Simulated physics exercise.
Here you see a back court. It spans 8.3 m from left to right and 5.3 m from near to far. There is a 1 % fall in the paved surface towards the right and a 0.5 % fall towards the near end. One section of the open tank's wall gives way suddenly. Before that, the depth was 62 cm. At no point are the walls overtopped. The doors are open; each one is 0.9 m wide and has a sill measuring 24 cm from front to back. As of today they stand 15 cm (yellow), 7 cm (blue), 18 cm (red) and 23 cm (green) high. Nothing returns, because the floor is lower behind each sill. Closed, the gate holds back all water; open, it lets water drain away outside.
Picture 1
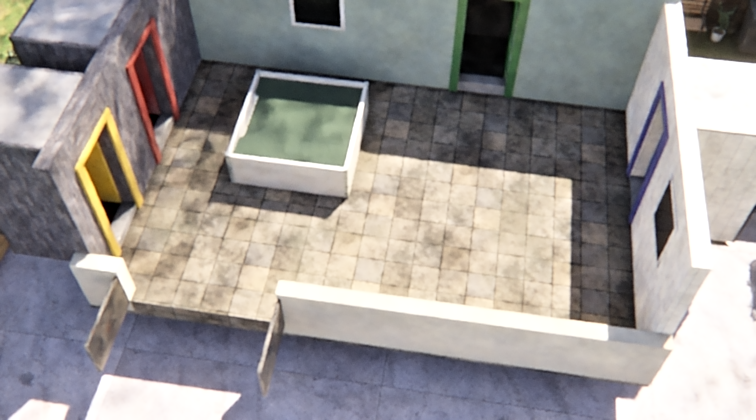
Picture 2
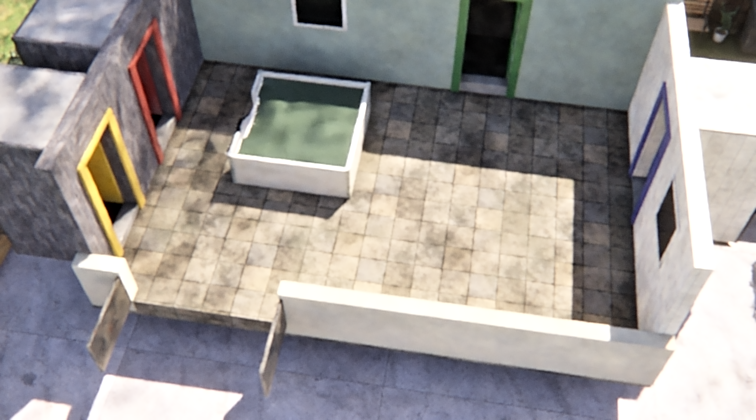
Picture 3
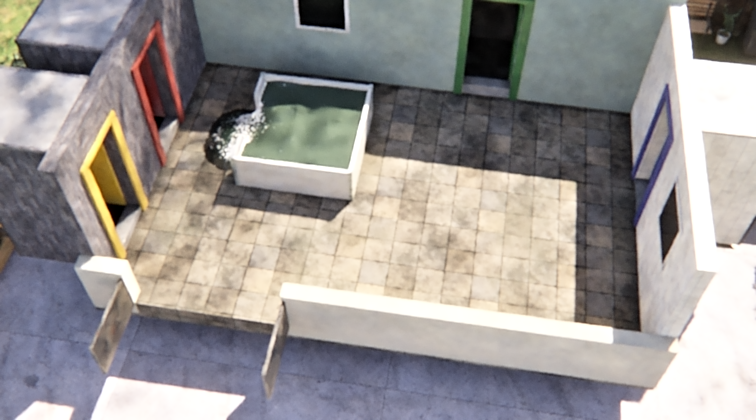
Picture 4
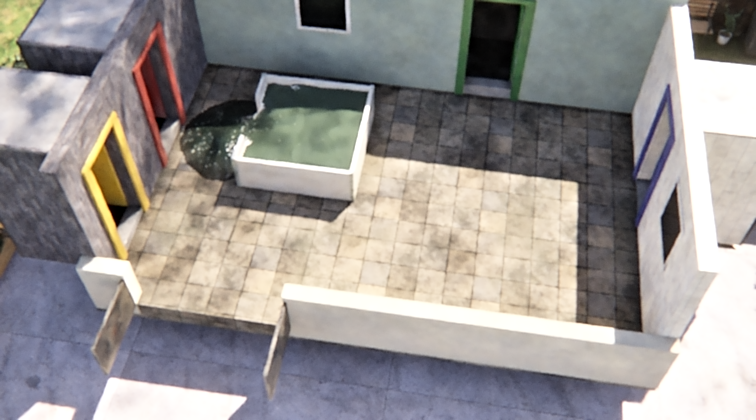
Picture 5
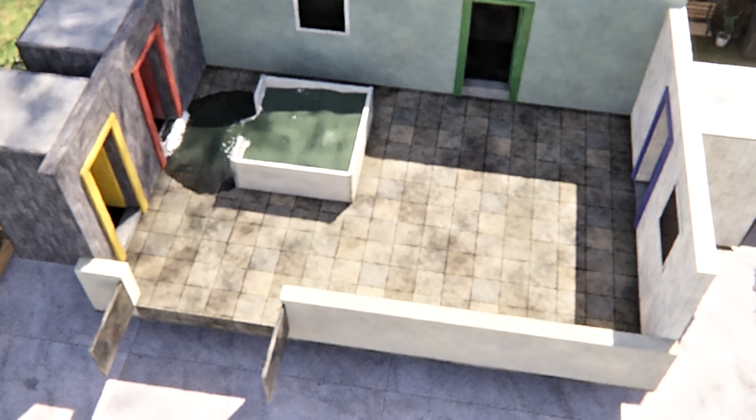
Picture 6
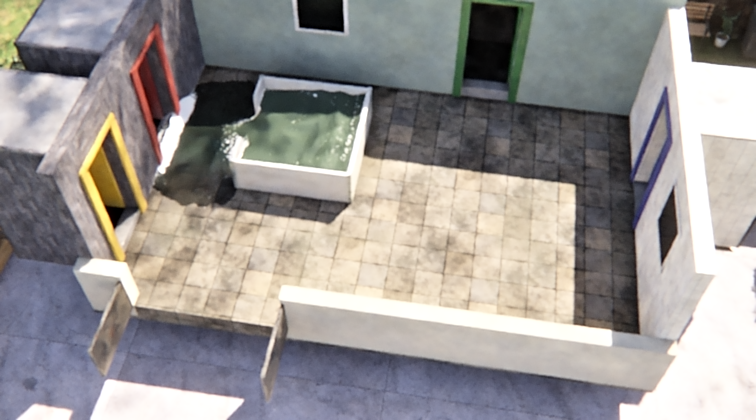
At the start, still green water fills an open white-walled tank in a paved back court. A section of the tank's left wall gives way, and water bursts through the gap in a foaming surge, then spreads leftward as a dark sheet across the paving and reaches the red door, churning white.
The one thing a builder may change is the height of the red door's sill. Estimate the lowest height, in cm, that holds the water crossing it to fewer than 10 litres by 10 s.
My estimate is 35 cm.
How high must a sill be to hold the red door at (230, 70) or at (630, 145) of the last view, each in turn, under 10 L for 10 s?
You'd want about 30 cm there first, then about 10.5 cm.
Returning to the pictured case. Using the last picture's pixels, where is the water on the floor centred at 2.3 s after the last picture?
Near (265, 146).
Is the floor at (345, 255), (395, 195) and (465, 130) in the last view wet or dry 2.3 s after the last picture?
In order: Untouched, untouched, untouched.
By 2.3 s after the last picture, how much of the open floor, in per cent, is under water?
Approximately 30 % of the floor.
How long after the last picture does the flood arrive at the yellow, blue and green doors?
Yellow: 0.5 s; blue: 5.5 s; green: 3.0 s.
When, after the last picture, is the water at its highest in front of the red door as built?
It peaks at about 0.6 s.
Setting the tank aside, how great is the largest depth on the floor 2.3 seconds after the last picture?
Around 27 centimetres.
Then, 0.7 s after the last picture water covers 10 % of the floor, deepest (41 cm) near (206, 67); 36 cm at the red door, 65 litres in over its 18 cm sill.
Then, 2.3 s after the last picture water covers 30 % of the floor, deepest (27 cm) near (206, 67); 24 cm at the red door, 180 litres in over its 18 cm sill.
Then, 9.3 s after the last picture water covers 70 % of the floor, deepest (11 cm) near (642, 366); 9 cm at the red door, 206 litres in over its 18 cm sill.
At the red door as built, the water peaked near 37 cm, 0.5 s after the last picture.
With a sill of 30.5 cm, 36 litres would have come in within the 10 s; with 41 cm, 0 litres. So under 10 litres takes about 35 cm.
